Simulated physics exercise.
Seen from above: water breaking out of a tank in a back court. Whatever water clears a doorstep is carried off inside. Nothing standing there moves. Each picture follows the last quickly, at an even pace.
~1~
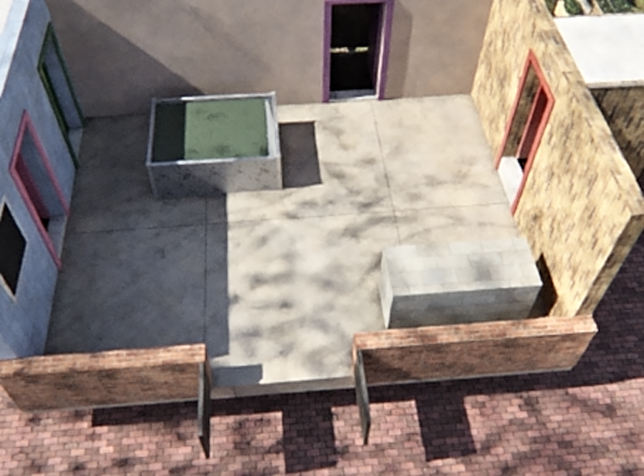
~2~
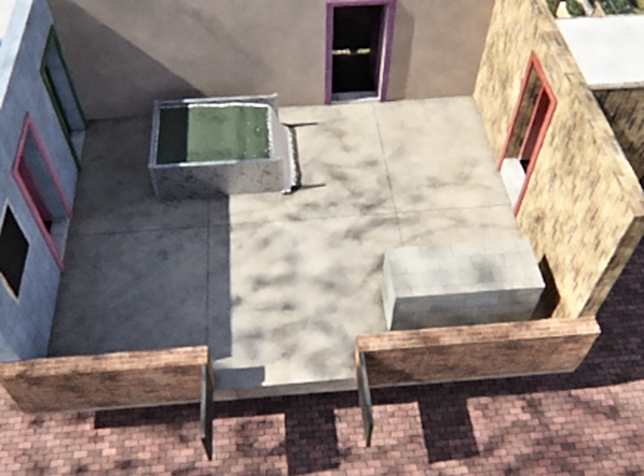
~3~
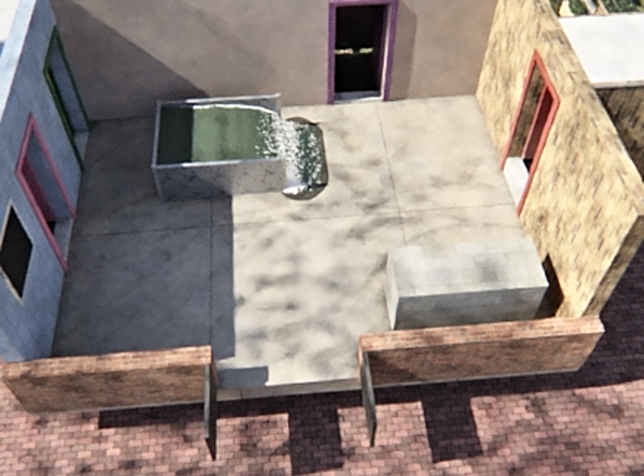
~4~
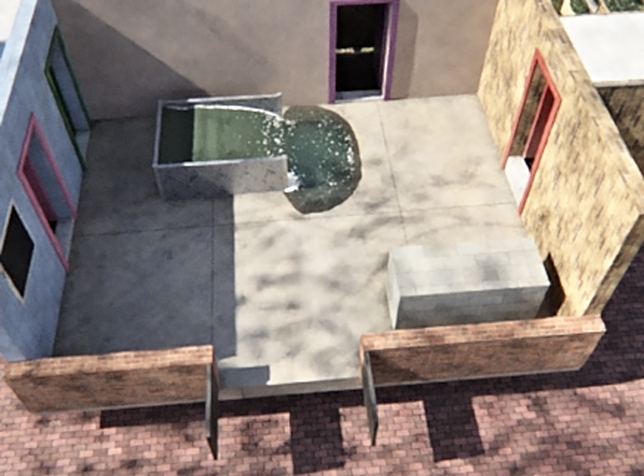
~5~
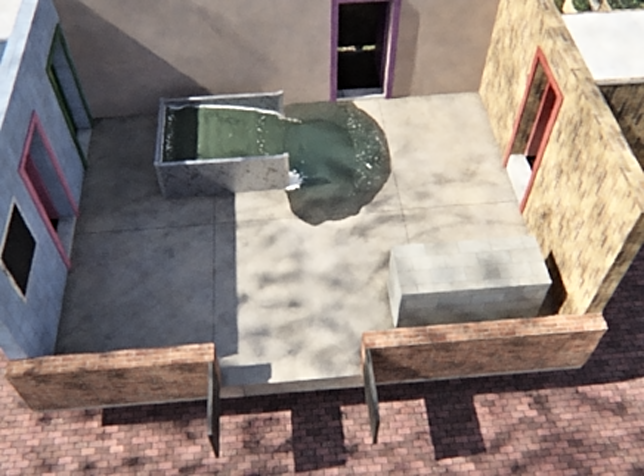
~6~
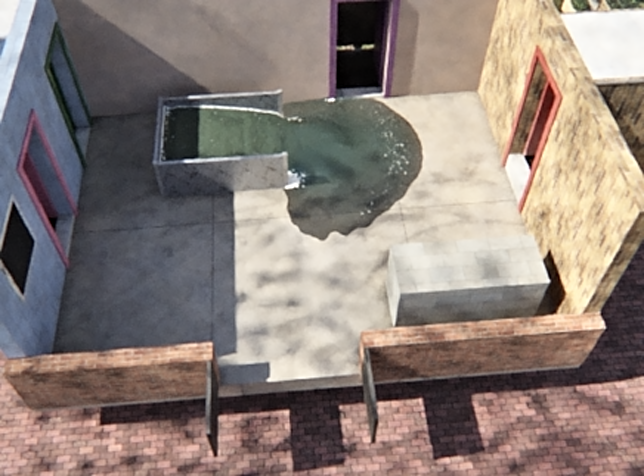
A walled back court with a pale paved floor is seen from above, with a blue wall at left, a rough yellowish wall with a red-framed doorway at right, and a purple-framed doorway behind. A grey tank of green water stands at back left, and a pale block sits at front right. Water breaks from the tank's right side and spreads rightward and forward in a widening dark pool.
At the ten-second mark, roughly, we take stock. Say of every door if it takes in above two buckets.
The purple door is going to allow over two buckets; the green door is going to allow two buckets or less; the pink door is going to allow two buckets or less; the red door is going to allow two buckets or less.
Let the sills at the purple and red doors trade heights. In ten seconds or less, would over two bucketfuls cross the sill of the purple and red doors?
You'd find the purple door stays short and the red door tops the limit.
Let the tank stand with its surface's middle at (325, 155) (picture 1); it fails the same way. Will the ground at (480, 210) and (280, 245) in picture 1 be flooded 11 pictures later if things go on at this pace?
Submerged, then unflooded.
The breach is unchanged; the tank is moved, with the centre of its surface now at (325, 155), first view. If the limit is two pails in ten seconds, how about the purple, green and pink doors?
Here's how I see it: The purple door doesn't reach it, then the green door gets past it, and the pink door doesn't reach it.
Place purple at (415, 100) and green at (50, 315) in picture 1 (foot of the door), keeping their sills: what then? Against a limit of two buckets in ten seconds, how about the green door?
The green one overflows.
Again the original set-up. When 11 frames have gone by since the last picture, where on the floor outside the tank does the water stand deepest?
Roughly at pixel (476, 93).
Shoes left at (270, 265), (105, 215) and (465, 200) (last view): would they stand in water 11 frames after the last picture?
The three points read clear, clear and soaked through.
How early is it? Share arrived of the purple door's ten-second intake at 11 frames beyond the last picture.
I get 35 per cent.
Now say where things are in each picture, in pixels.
The tank at (214, 131) is whole and still, in the first picture.
The front is at a hidden place, out from the gap at (277, 150), in the second picture.
Water pours out at (280, 151) and has run to (295, 120), in the third picture.
Water pours out at (282, 151) and has run to (332, 115), in the fourth picture.
Water pours out at (283, 149) and has run to (385, 172), in the fifth picture.
The front is at (410, 132), out from the gap at (282, 148), in the sixth picture.
A moment on, water covers 35 % of the floor; the purple door under two buckets in, the green door not reached, the pink door not reached, the red door wet at the sill, nothing in.
Next, water covers 40 % of the floor; the purple door over two buckets in, the green door not reached, the pink door not reached, the red door wet at the sill, nothing in.
Then, water covers 45 % of the floor; the purple door over two buckets in, the green door not reached, the pink door not reached, the red door wet at the sill, nothing in.
Later, water covers 70 % of the floor; the purple door over two buckets in, the green door not reached, the pink door not reached, the red door wet at the sill, nothing in.
In the end, water covers 95 % of the floor; the purple door over two buckets in, the green door under two buckets in, the pink door wet at the sill, nothing in, the red door wet at the sill, nothing in.
